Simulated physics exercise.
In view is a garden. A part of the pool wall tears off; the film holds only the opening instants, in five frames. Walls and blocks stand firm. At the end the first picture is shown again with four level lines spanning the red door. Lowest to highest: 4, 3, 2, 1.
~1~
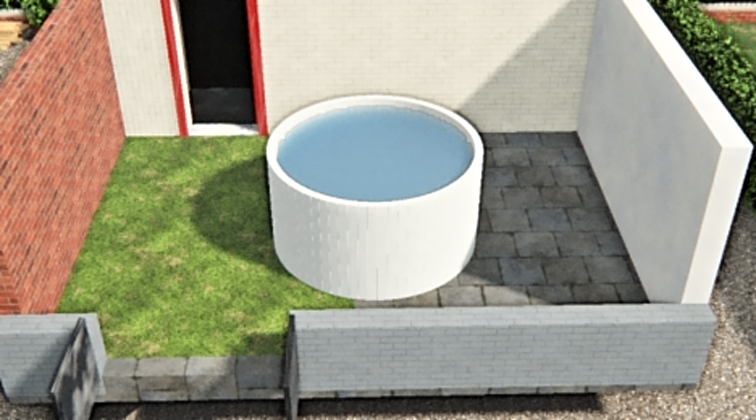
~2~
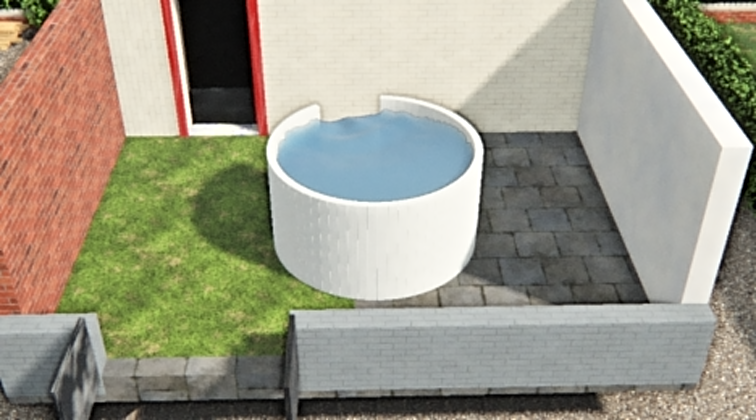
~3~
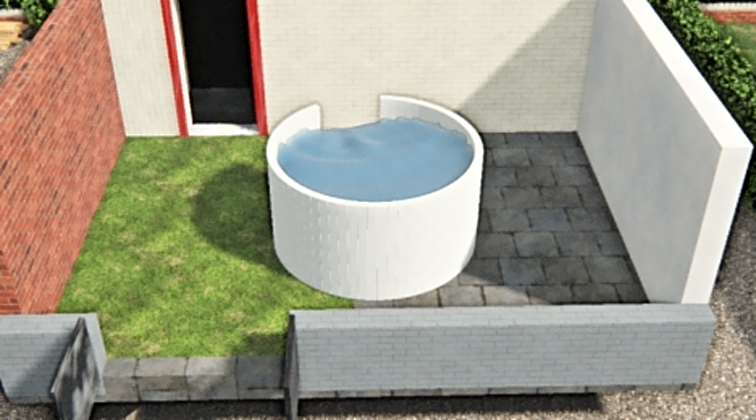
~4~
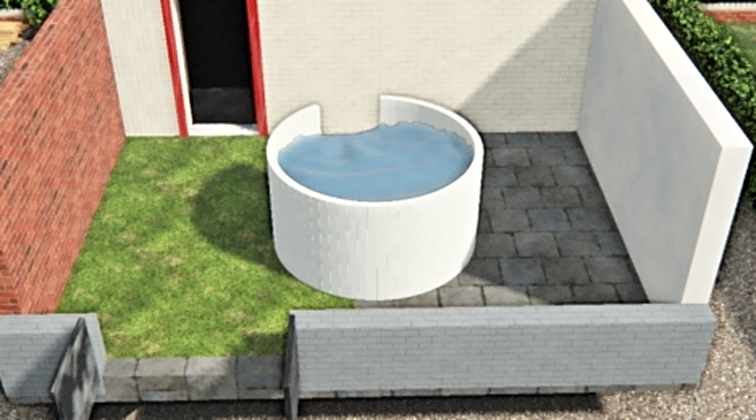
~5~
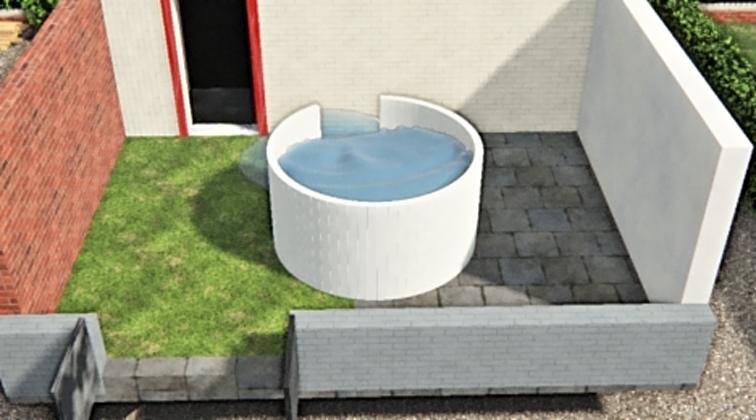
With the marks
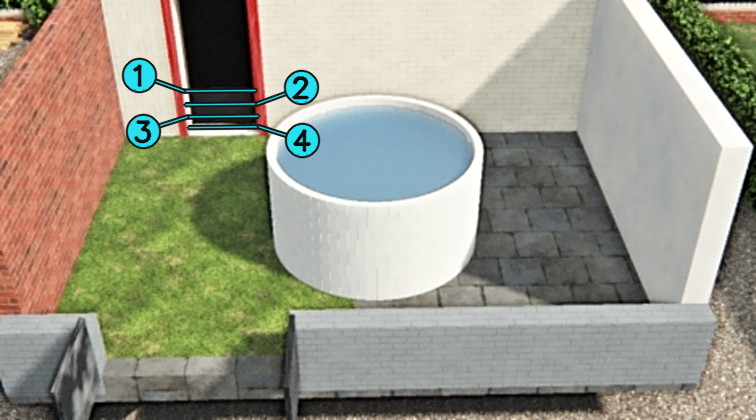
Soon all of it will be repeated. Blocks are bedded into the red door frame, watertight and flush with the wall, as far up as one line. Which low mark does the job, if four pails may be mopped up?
3 will do.
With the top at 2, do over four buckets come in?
No.
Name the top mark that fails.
That would be 4.
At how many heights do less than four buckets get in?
Three of them.
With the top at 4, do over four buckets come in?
Yes, that goes wrong.
On the marked copy, 1 at (219, 90); 2 at (221, 104); 3 at (222, 116); 4 at (223, 127); from the bottom up 4, 3, 2, 1.
With 1, nothing gets over.
With 2, nothing gets over.
With 3, a splash gets over, under a bucket.
With 4, about 9 bucketfuls get in.
